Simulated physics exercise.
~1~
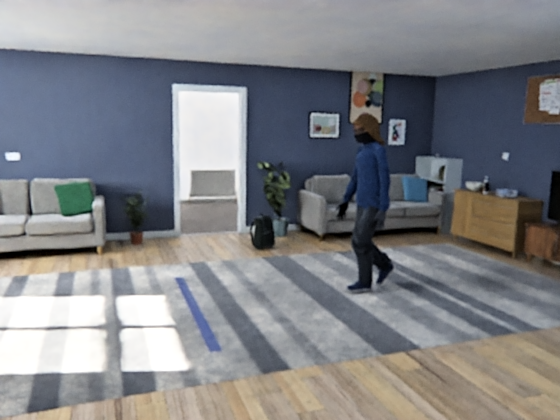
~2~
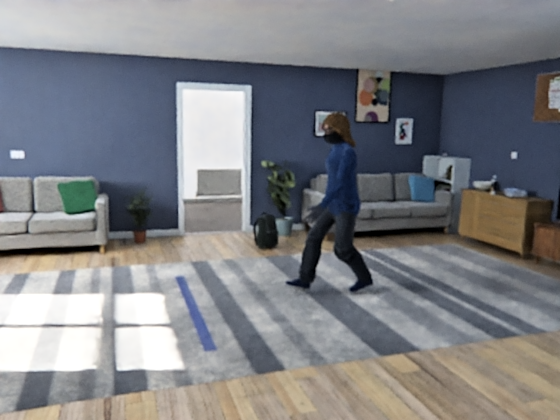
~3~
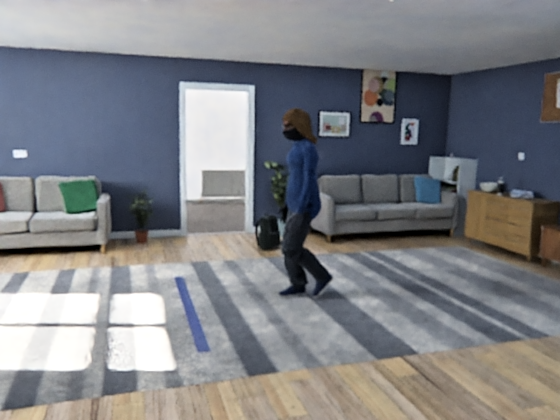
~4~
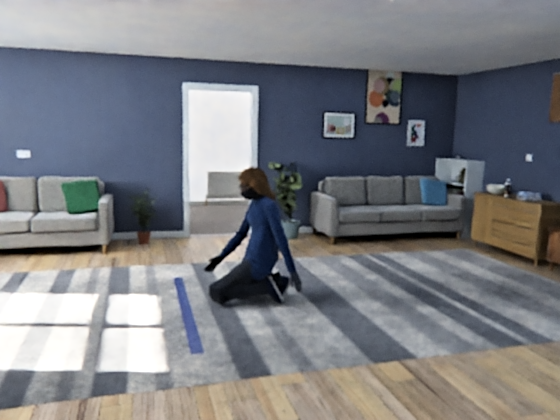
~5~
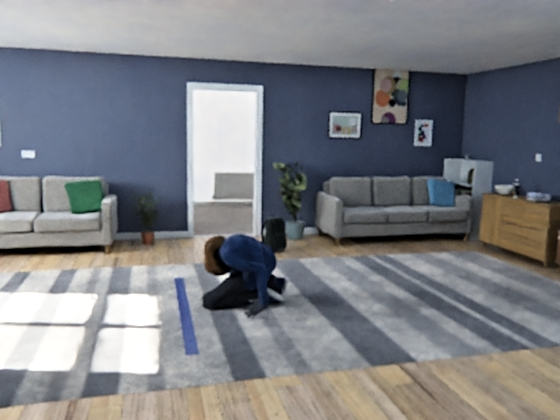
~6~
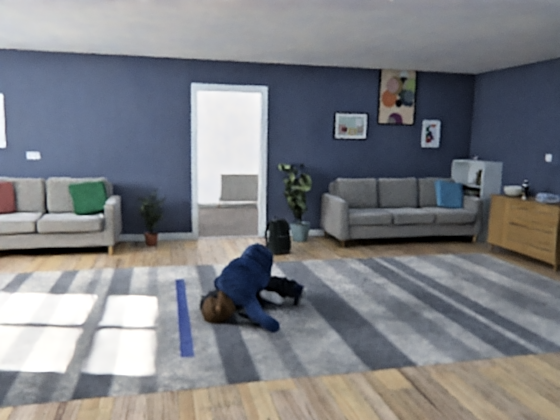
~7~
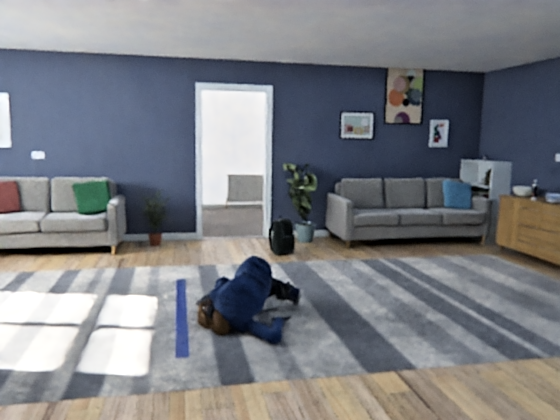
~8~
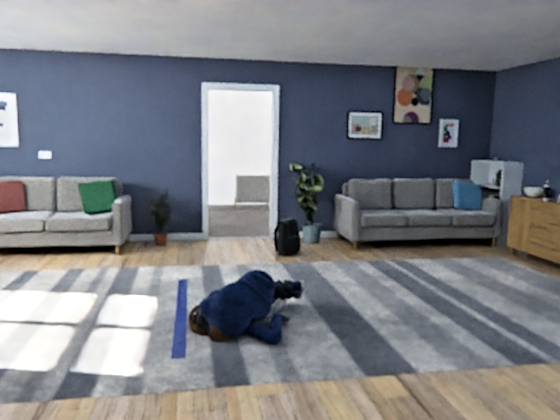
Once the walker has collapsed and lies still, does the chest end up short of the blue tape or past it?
The walker's chest ends up short of the blue tape. The walker lies curled on the rug to the right of it.
